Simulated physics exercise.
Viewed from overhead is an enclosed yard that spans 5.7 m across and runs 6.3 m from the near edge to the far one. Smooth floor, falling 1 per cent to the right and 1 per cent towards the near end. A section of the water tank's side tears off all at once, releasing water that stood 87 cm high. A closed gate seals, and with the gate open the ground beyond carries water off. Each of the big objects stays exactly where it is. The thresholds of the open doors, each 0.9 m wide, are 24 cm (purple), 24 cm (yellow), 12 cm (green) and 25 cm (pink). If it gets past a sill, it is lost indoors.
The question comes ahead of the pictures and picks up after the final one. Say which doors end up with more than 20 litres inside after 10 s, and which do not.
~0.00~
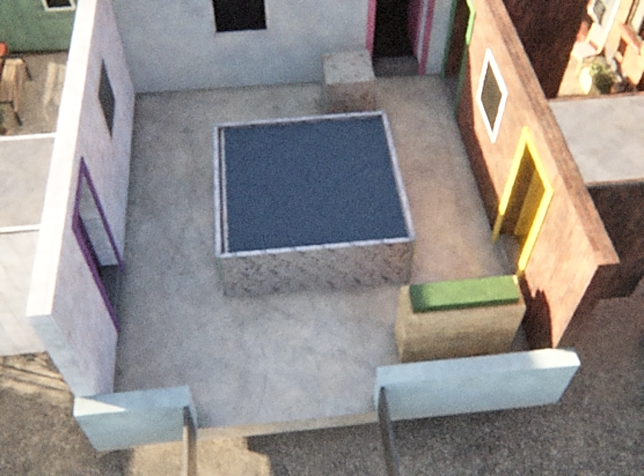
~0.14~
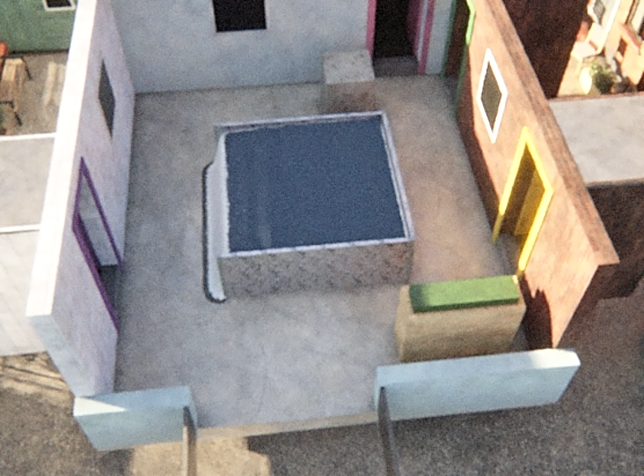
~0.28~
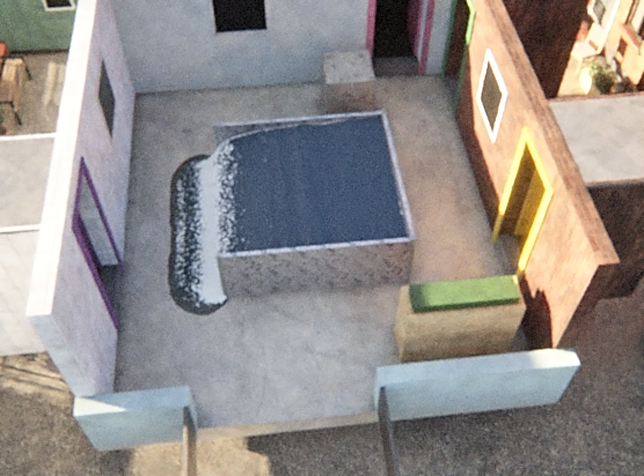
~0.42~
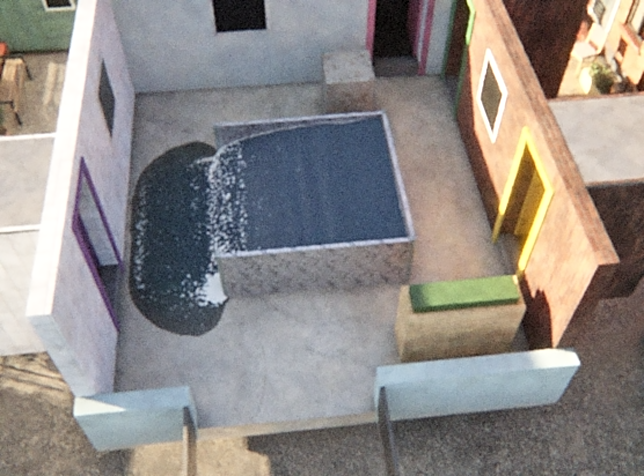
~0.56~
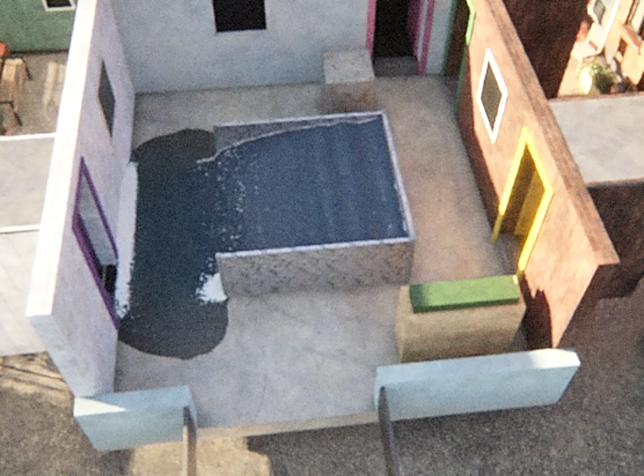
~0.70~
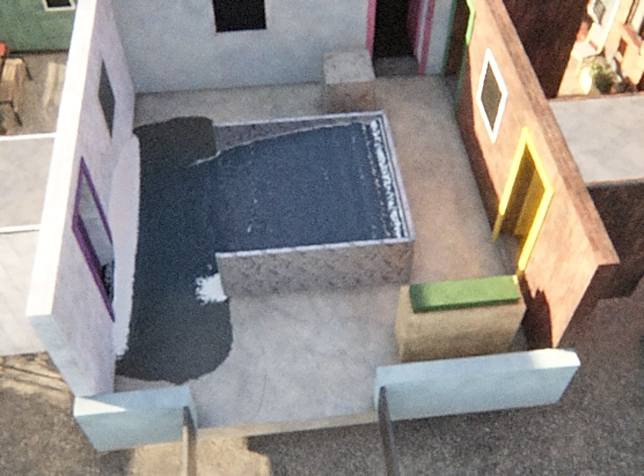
Purple door more than 20 litres inside, yellow door not more than 20 litres inside, green door more than 20 litres inside, pink door not more than 20 litres inside.
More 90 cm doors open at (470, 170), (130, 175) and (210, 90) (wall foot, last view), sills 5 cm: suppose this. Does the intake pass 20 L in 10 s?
Result in order - more than that, more than that, more than that.
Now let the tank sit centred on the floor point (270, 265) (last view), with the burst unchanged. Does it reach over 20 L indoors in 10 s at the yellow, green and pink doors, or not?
For the yellow door, the amount is acceptable; for the green door, the amount is too high; for the pink door, the amount is acceptable.
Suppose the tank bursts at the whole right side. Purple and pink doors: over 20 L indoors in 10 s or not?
Then: Purple below, pink above.
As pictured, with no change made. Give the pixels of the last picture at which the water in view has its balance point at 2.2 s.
Centre: Roughly (221, 229) px.
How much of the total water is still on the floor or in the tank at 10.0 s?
It comes to near 72 per cent.
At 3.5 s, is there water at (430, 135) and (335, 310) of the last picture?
Untouched, soaked.
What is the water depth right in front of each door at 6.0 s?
Depths: Purple door 14 cm, yellow door 16 cm, green door 22 cm, pink door 11 cm.
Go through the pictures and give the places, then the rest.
The first picture shows still water, 87 cm deep, in the water tank at (308, 182).
In the second picture, the front is at (222, 300), 1.4 m from the gap at (223, 212); 0.6 m2 of floor is under water; 87 cm left at the back of the water tank.
In the third picture, water pours out at (224, 215) and has run 1.5 m, to (197, 309); typically 16 cm deep outside, 87 cm at the water tank's back.
In the fourth picture, the front is at (171, 326), 1.9 m from the gap at (224, 217); 4.2 m2 of floor is under water; 87 cm left at the back of the water tank.
In the fifth picture, water pours out at (224, 217) and has run 2.3 m, to (127, 337); typically 14 cm deep outside, 86 cm at the water tank's back.
In the sixth picture, the front is at (116, 369), 2.8 m from the gap at (224, 218); 6.7 m2 of floor is under water; 76 cm left at the back of the water tank.
After 1.4 s water covers 30 % of the floor and is deepest (64 cm) near (138, 232); purple door 51 cm at the sill, 83 L in, yellow door not reached, green door not reached, pink door not reached.
After 2.2 s water covers 45 % of the floor and is deepest (65 cm) near (112, 420); purple door 47 cm at the sill, 213 L in, yellow door not reached, green door not reached, pink door not reached.
After 3.5 s water covers 75 % of the floor and is deepest (42 cm) near (317, 101); purple door 25 cm at the sill, 288 L in, yellow door not reached, green door 20 cm at the sill, 12 L in, pink door 12 cm at the sill, 0 L in.
After 6.0 s water covers 95 % of the floor and is deepest (26 cm) near (488, 231); purple door 14 cm at the sill, 291 L in, yellow door 16 cm at the sill, 0 L in, green door 22 cm at the sill, 157 L in, pink door 11 cm at the sill, 0 L in.
After 10.0 s water covers 95 % of the floor and is deepest (18 cm) near (427, 318); purple door 10 cm at the sill, 291 L in, yellow door 17 cm at the sill, 0 L in, green door 16 cm at the sill, 245 L in, pink door 14 cm at the sill, 0 L in.
